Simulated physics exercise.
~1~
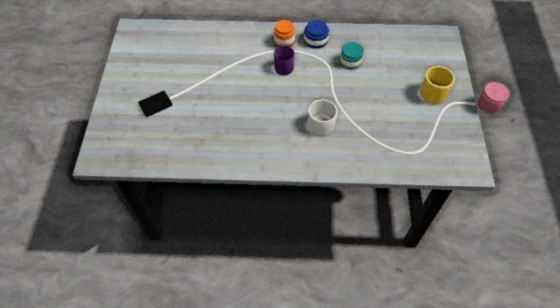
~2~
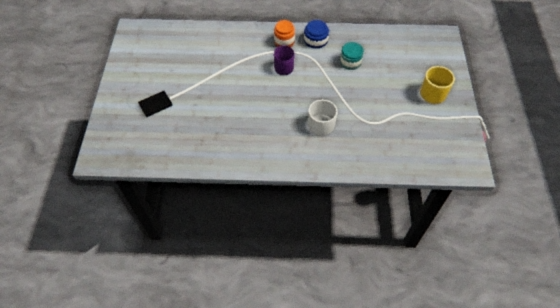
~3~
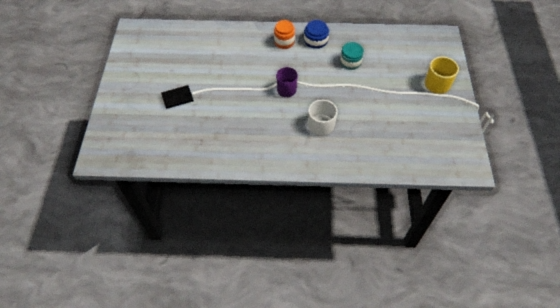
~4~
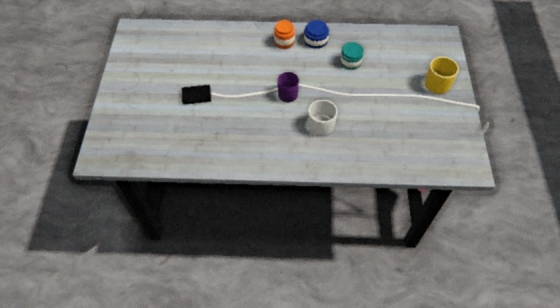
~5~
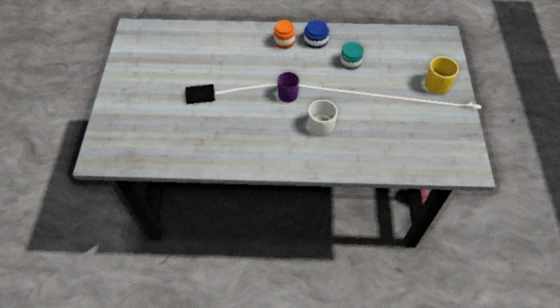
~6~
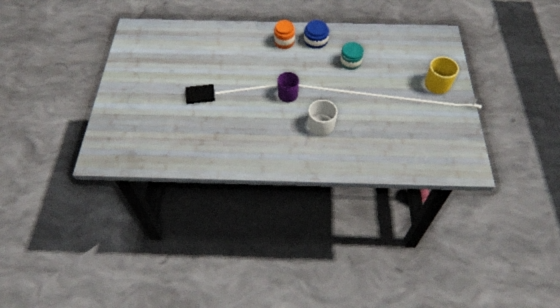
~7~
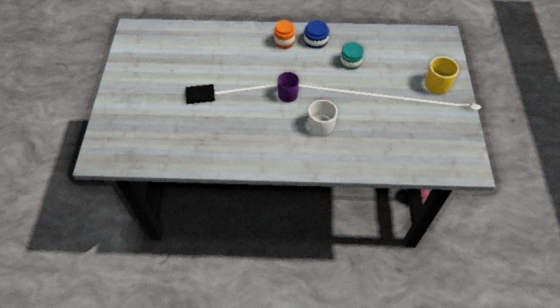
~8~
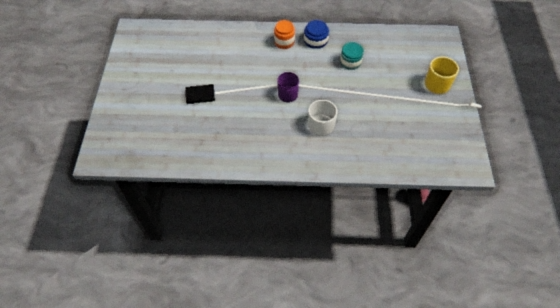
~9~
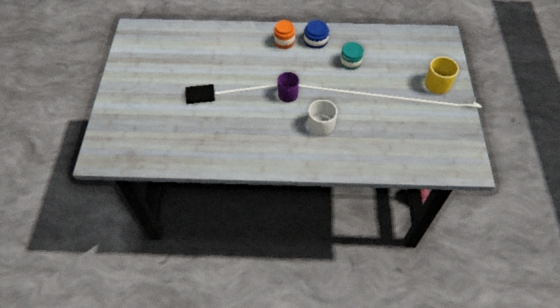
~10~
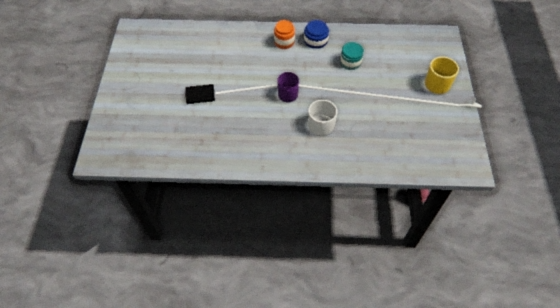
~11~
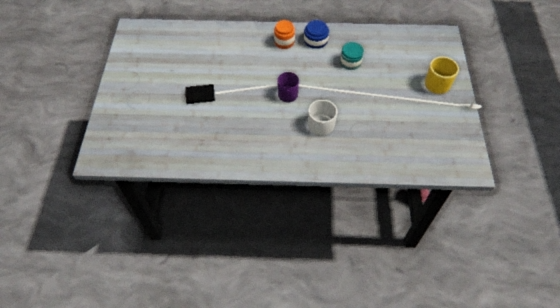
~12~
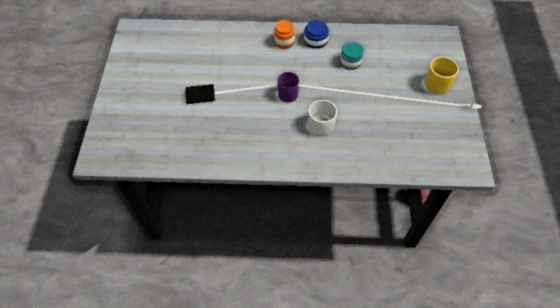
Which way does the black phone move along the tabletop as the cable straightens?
The black phone slides to the right, as the viewer sees it.
